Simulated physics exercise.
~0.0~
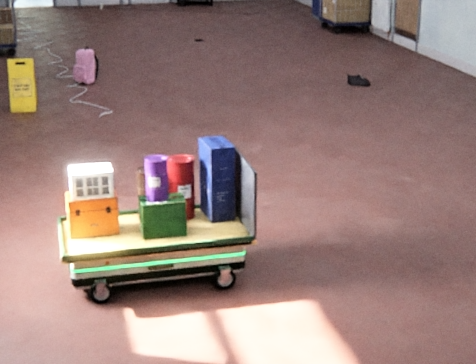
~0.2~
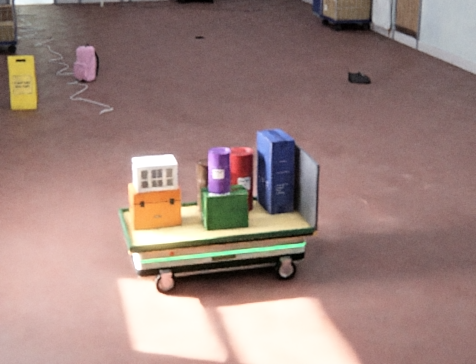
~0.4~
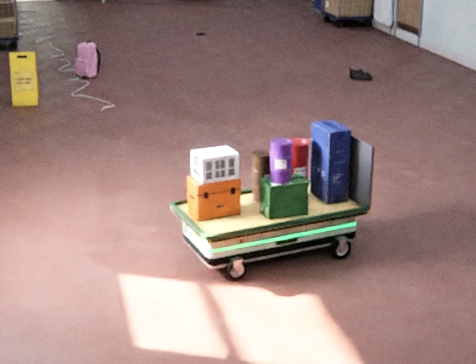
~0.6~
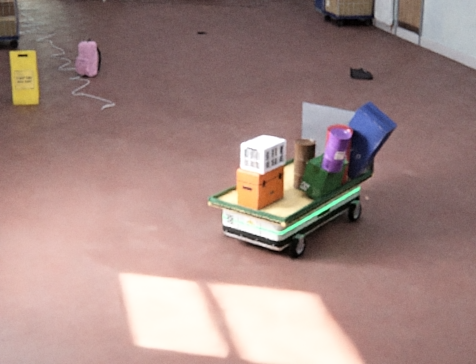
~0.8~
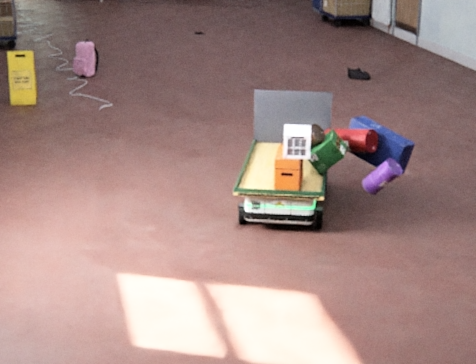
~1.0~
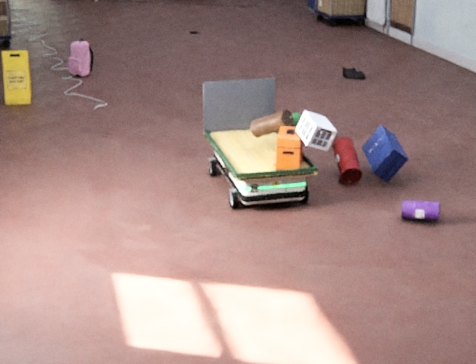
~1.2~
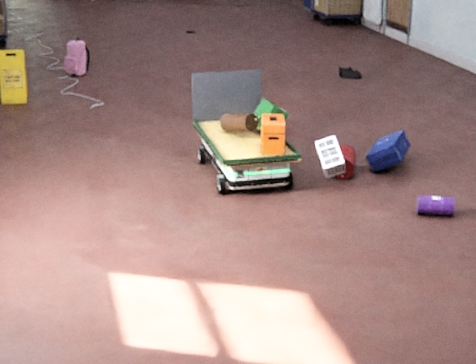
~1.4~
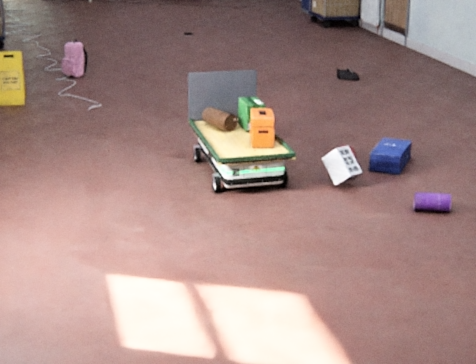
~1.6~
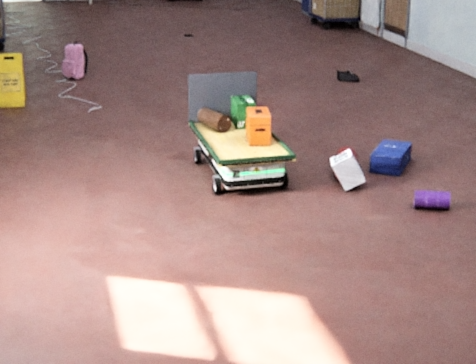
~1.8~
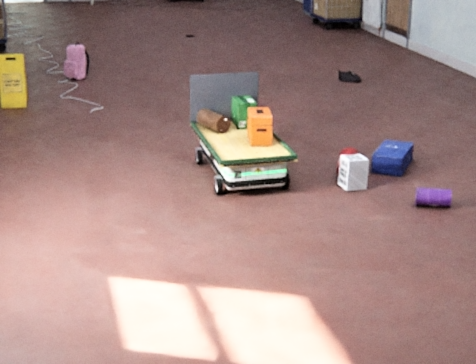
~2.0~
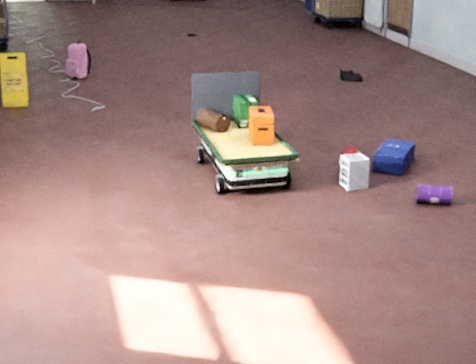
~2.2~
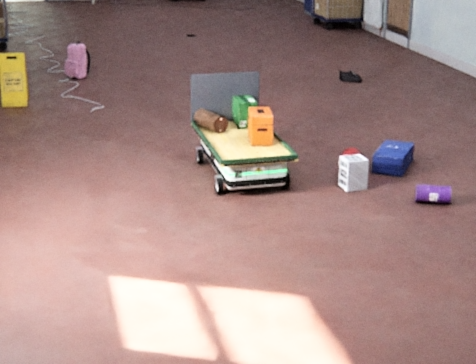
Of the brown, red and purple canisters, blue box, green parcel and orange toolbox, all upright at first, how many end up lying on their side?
Four of them end up on their side, namely the brown, red and purple canisters and the blue box.
